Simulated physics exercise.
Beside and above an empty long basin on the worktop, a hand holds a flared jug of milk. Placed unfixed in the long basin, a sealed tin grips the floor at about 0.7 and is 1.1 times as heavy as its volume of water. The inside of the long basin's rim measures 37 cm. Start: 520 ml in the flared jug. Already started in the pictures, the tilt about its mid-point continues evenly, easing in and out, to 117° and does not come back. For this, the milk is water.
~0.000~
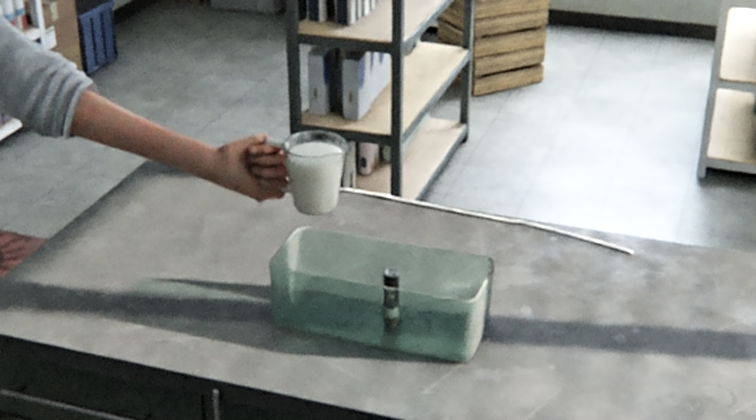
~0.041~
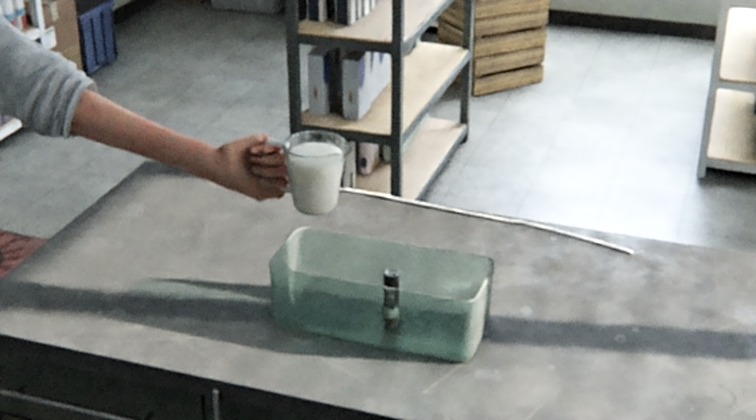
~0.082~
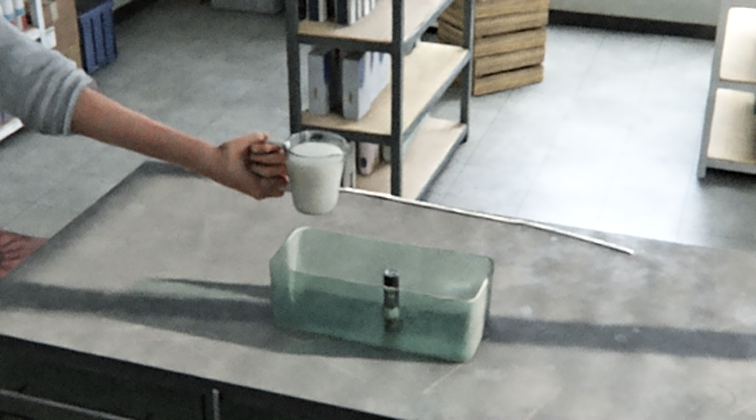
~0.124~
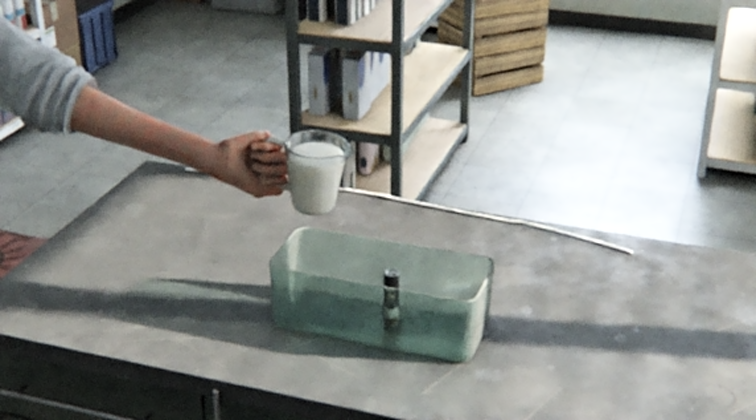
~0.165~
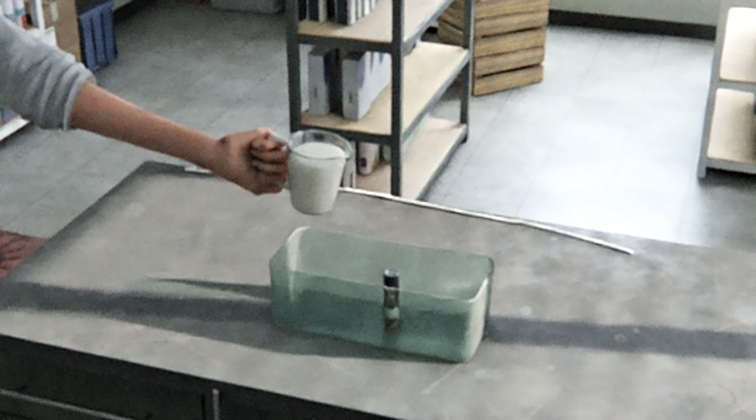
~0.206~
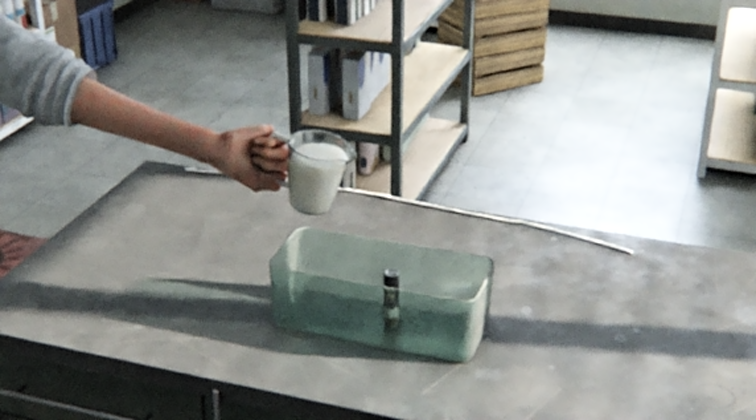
In the video, a hand reaching in from the left holds a clear jug of white milk above a long greenish basin on a grey worktop, keeping it nearly still before slowly tilting it slightly to the right.
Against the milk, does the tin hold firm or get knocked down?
It gets knocked down.
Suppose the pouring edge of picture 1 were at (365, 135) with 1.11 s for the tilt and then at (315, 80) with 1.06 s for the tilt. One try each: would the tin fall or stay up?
In the first try it remains standing; in the second it comes down.
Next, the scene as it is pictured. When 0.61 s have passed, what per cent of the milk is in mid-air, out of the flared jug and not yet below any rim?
Roughly 22 percent.
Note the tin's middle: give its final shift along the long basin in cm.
10.0 cm.
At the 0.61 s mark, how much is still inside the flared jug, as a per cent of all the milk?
I'd estimate some 72 % remains.
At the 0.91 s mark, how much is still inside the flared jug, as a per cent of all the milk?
Near 10 in a hundred.
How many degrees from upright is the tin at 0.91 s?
Near 0 degrees.
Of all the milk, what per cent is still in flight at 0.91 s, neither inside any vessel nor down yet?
Around 16 percent of the liquid.
Then, 0.61 s in, the tilt is 73° and 72 per cent is still to pour; the tin stands where it began.
Then, 0.91 s in, the tilt is 111° and 11 per cent is still to pour; the tin stands 1 cm from where it began.
Then, 1.22 s in, the tilt is 117° and 0 per cent is still to pour; the tin lies on its side.
Then, 1.56 s in, the tilt is 117° and 0 per cent is still to pour; the tin lies on its side.
Finally, the tin lies on its side.
